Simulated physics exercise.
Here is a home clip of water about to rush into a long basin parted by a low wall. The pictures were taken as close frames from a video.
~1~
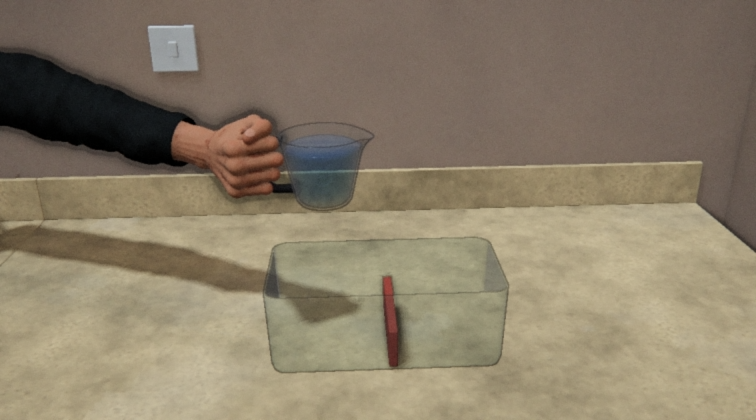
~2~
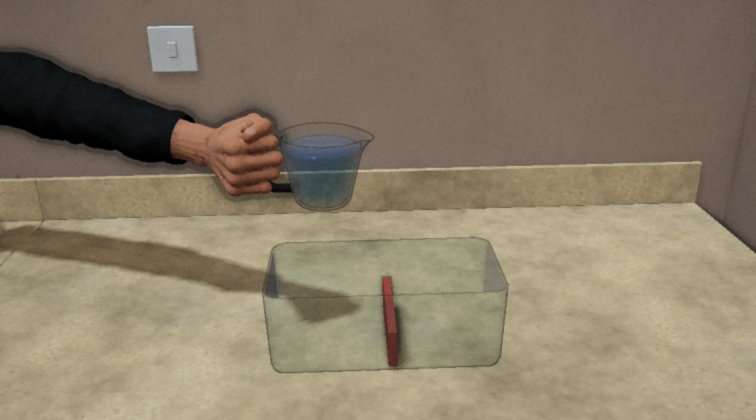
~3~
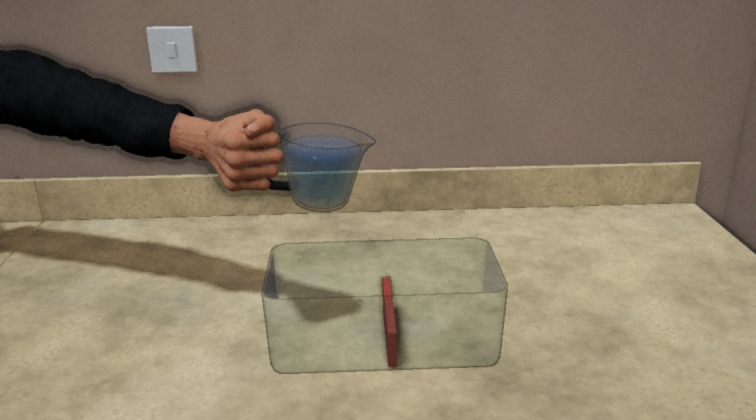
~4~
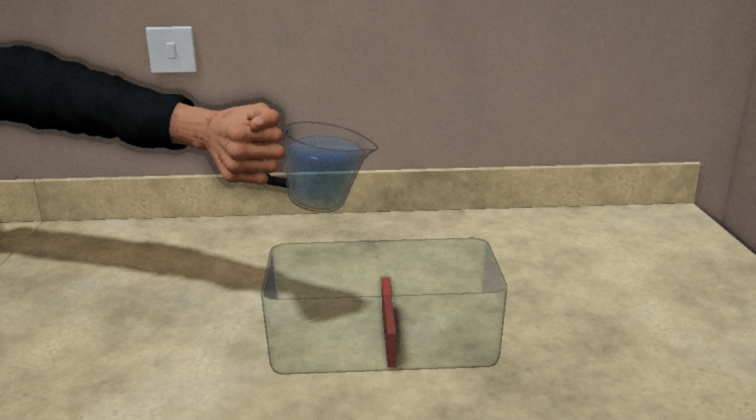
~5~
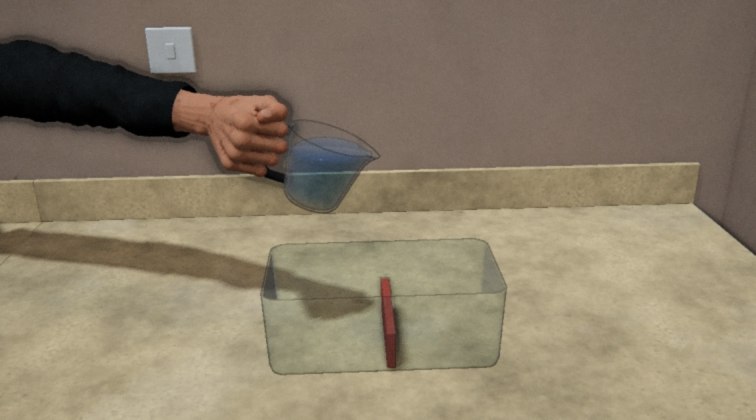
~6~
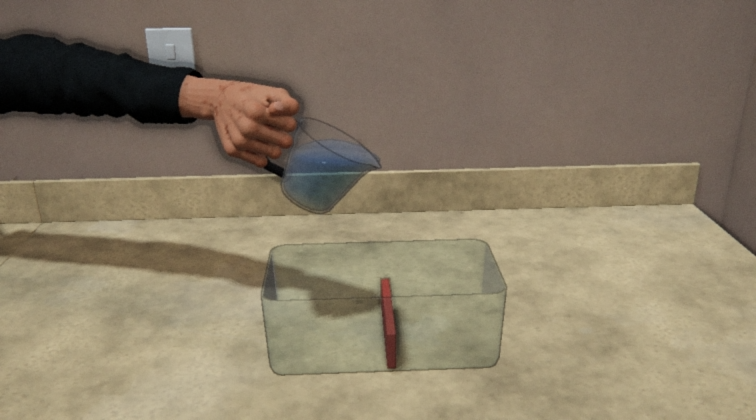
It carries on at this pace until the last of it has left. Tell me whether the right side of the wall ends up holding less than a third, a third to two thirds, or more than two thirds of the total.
The portion right of the wall will surpass two thirds.
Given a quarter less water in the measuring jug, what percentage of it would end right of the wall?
Near 90 %.
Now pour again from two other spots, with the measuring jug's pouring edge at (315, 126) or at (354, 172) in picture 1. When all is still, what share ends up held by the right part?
5 % and 40 %.
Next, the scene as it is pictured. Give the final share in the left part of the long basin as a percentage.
I'd say close to 5 per cent.
A moment on, the measuring jug is tipped on its side and 43 per cent is still to pour, 0 is left of the wall and 24 right of it.
Next, the measuring jug is tipped on its side and 7 per cent is still to pour, 1 is left of the wall and 78 right of it.
Then the measuring jug is tipped on its side and 1 per cent is still to pour, 3 is left of the wall and 94 right of it.
Later the measuring jug is tipped on its side and 0 per cent is still to pour, 5 is left of the wall and 94 right of it.
Finally, 5 per cent lies left of the wall, 94 right of it and 1 outside.
